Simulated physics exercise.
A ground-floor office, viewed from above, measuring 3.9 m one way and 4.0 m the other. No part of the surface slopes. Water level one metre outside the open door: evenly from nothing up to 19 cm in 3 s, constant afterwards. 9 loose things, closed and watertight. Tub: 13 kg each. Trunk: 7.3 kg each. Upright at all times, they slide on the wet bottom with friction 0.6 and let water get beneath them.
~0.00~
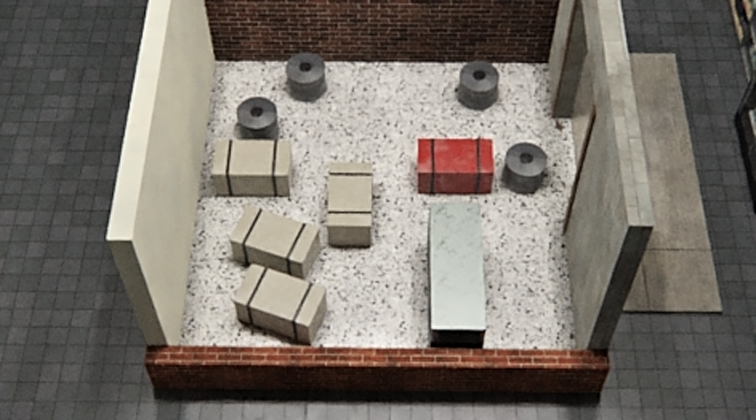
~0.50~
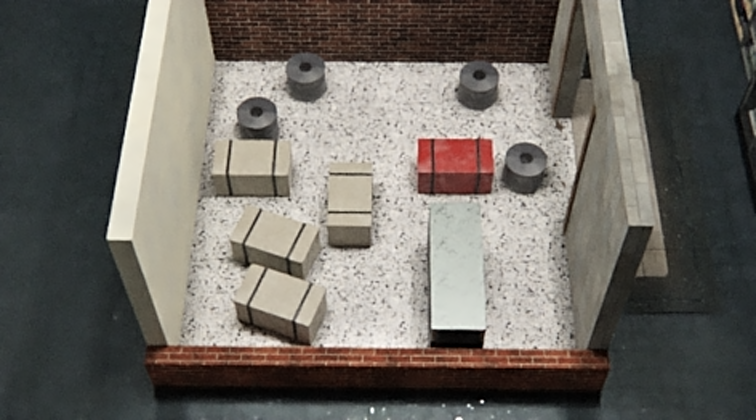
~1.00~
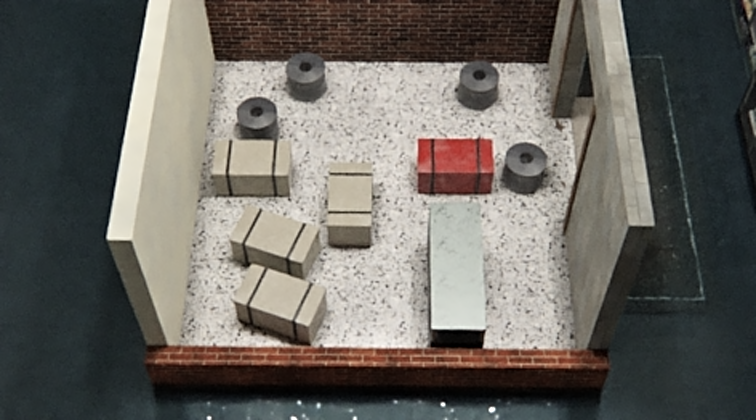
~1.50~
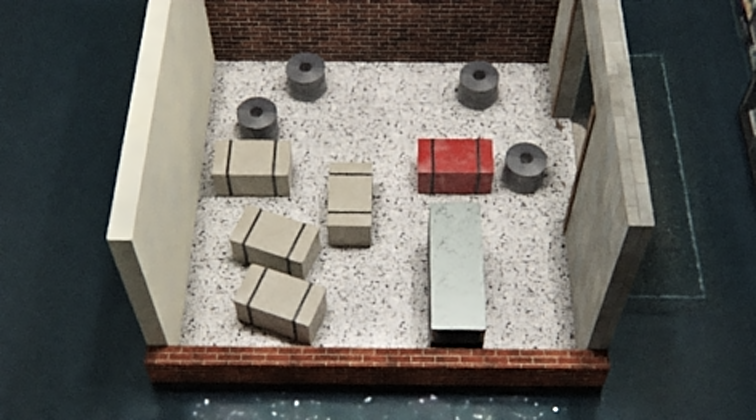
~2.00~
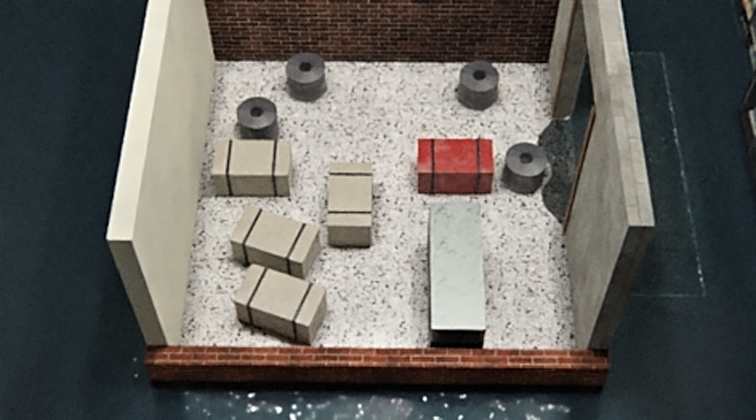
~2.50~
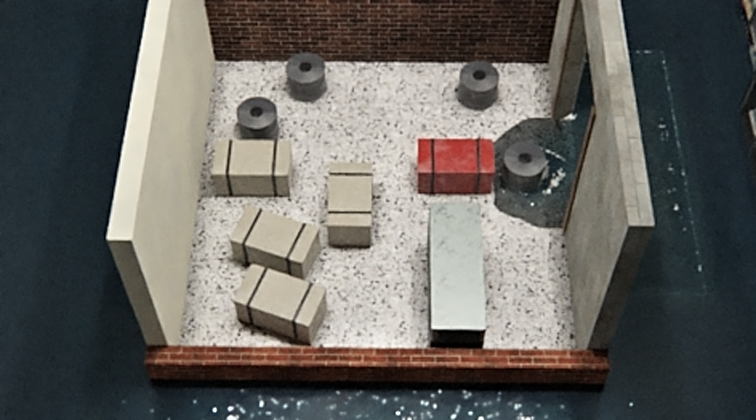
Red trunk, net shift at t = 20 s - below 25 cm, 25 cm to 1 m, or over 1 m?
It is going to make a long trip.
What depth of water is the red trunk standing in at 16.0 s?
Roughly 15 cm at that moment.
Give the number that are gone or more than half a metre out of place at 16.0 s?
By that time the total stands at 8.
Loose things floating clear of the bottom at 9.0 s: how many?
Tally: 7 of them.
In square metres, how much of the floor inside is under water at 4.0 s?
Wet: Near 5.5 m2.
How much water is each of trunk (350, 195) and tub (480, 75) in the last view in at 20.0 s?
Depth approx. 15 cm / 16 cm.
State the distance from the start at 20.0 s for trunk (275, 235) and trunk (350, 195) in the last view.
In turn: 80 cm, 50 cm.
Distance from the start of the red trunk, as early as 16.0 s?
Roughly 150 centimetres by that point.
After 4.0 s the red trunk is near (405, 160), 0.5 m from its start, aground; 0 afloat.
After 9.0 s the red trunk is near (280, 168), 1.8 m from its start, afloat; 7 afloat.
After 16.0 s the red trunk is near (339, 224), 1.5 m from its start, afloat; 9 afloat.
After 20.0 s the red trunk is near (233, 140), 2.3 m from its start, afloat; 9 afloat.
